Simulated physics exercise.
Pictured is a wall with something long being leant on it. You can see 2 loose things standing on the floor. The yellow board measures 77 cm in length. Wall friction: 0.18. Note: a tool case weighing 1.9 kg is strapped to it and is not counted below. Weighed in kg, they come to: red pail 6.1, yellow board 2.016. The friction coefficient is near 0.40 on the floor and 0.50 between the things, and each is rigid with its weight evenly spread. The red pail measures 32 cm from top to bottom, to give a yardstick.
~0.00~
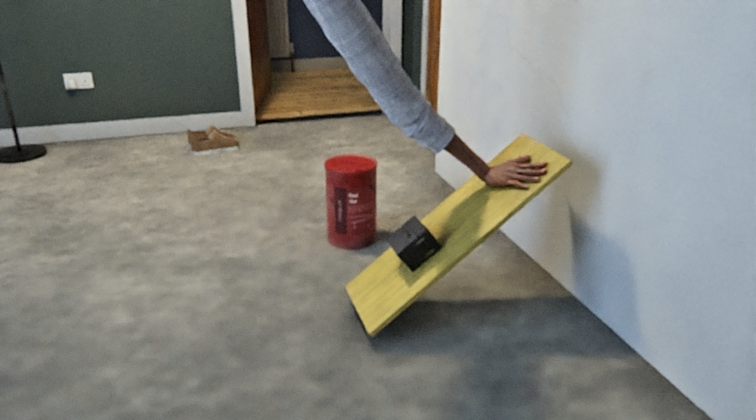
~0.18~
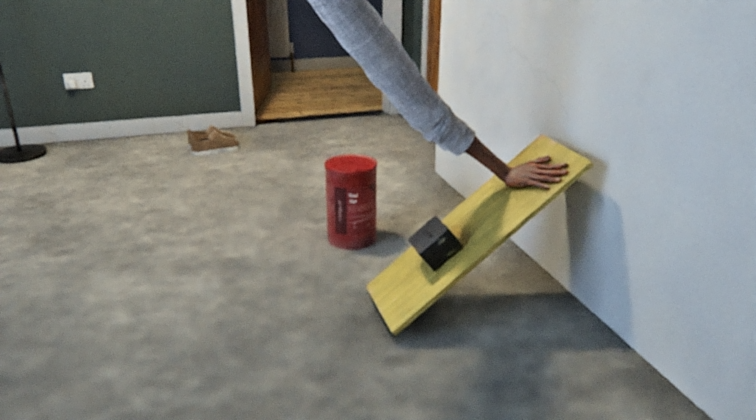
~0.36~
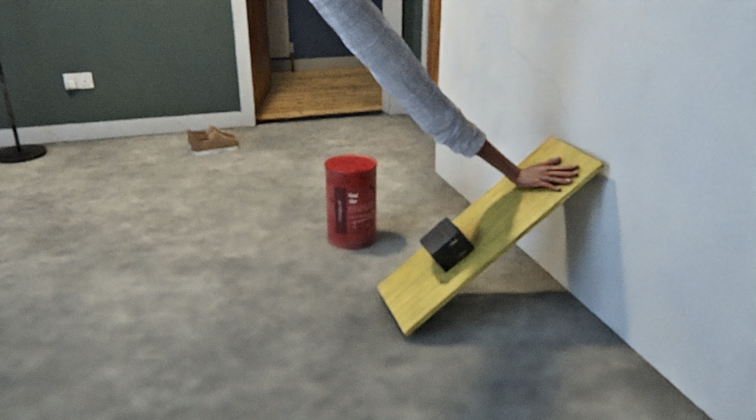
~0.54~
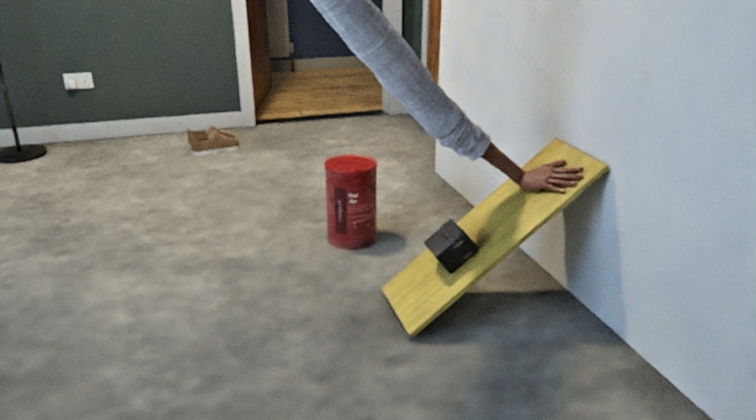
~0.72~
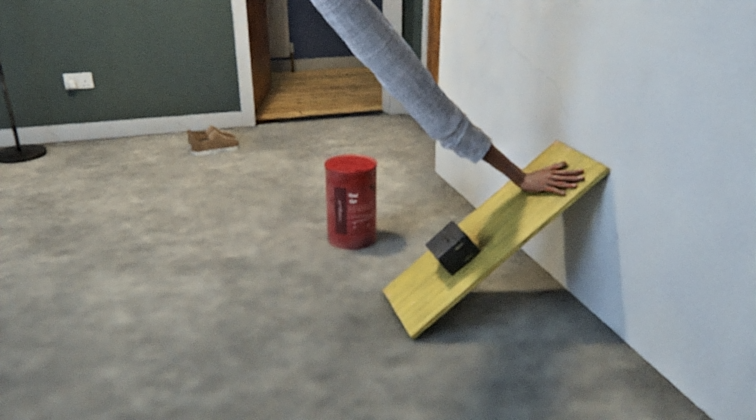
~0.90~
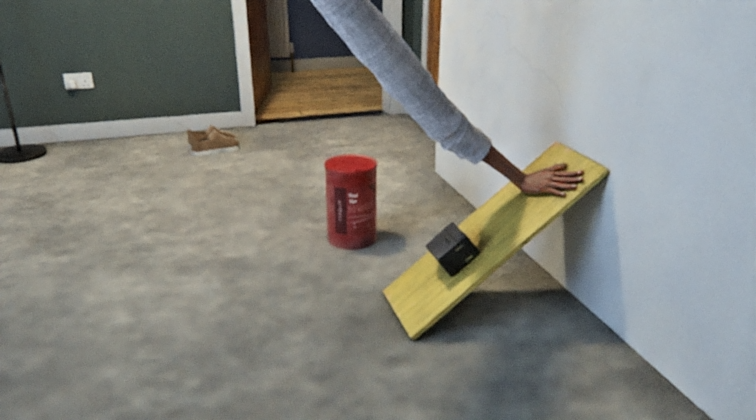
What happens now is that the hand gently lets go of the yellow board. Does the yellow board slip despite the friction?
Yes - I expect it to drop lower.
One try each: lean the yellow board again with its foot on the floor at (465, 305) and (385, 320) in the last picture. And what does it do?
Trial 1: Stable; trial 2: Slips.
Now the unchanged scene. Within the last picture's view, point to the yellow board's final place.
It ends up at about (457, 304).
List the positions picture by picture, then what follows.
In the first picture, 14 cm from its place; yellow board (452, 230); red pail (351, 202).
In the second picture, 7 cm from its place; yellow board (472, 230); red pail (351, 202).
In the third picture, 3 cm from its place; yellow board (483, 231); red pail (351, 202).
In the fourth picture, 1 cm from its place; yellow board (488, 233); red pail (351, 202).
The fifth picture shows propped up under the hand; yellow board (489, 234); red pail (351, 202).
The sixth picture shows propped up under the hand; yellow board (489, 236); red pail (351, 202).
Around 1.30 s, yellow board leaning 7° more than when let go near (481, 247).
Around 1.50 s, yellow board leaning 33° more than when let go near (461, 295).
Finally (2.2 s), on their side or leaning hard on the floor, yellow board; red pail still in place (within 10 cm). Final places as that camera would see them, yellow board near (458, 304). The board gives way.
